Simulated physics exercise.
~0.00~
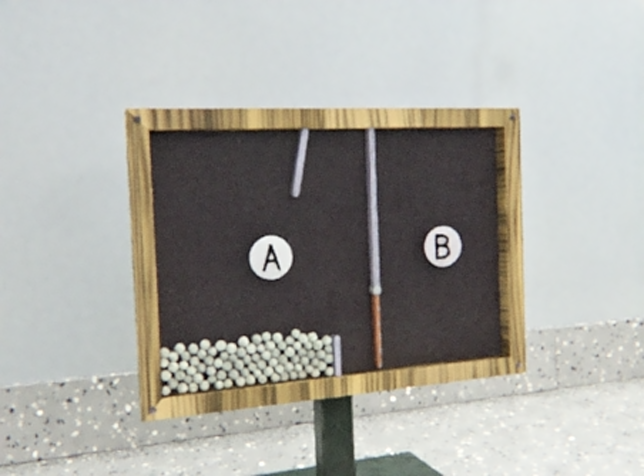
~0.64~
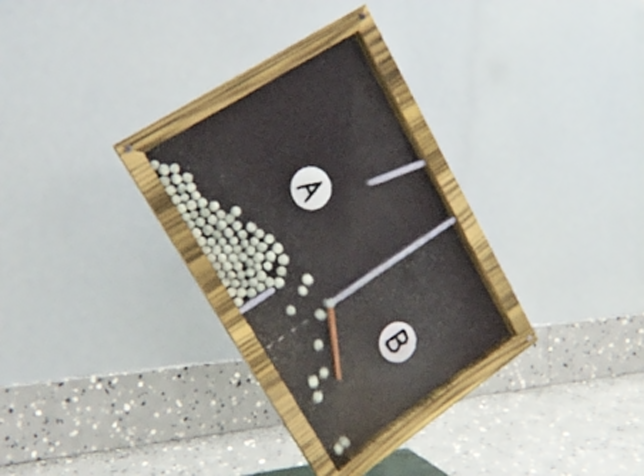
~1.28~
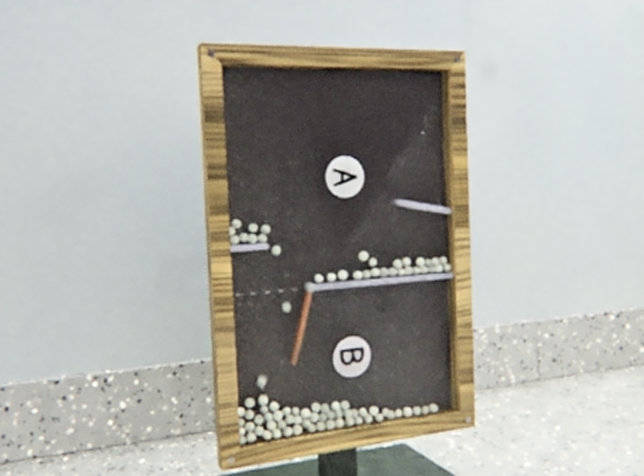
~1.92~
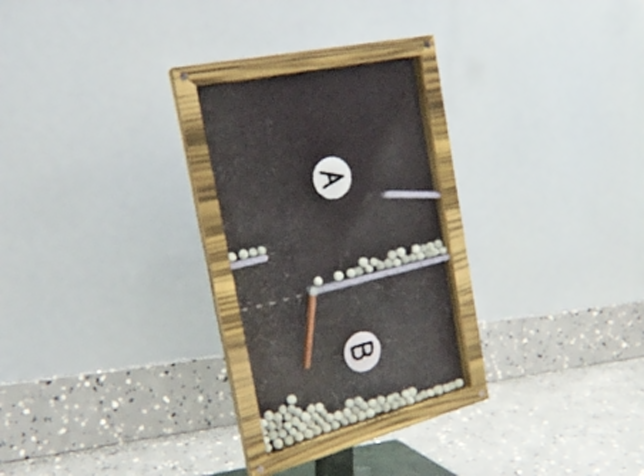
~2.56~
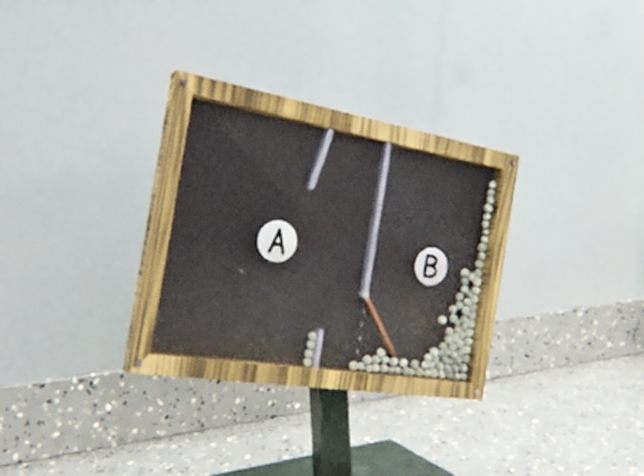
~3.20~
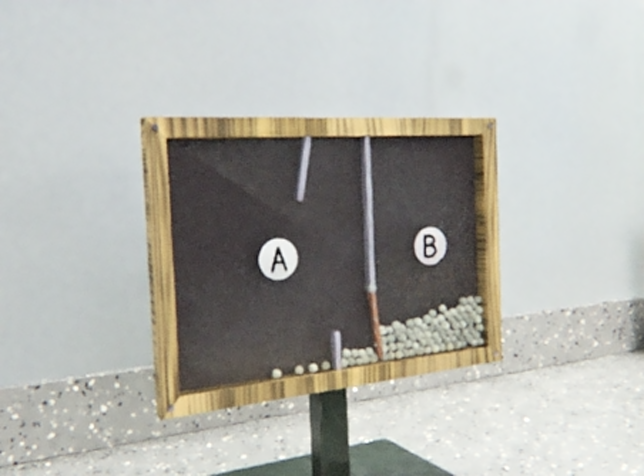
A wooden-framed box of small white balls turned clockwise onto its end, spilling many past an orange flap from side A into side B, then swung back level, leaving most balls in B and a few in A.
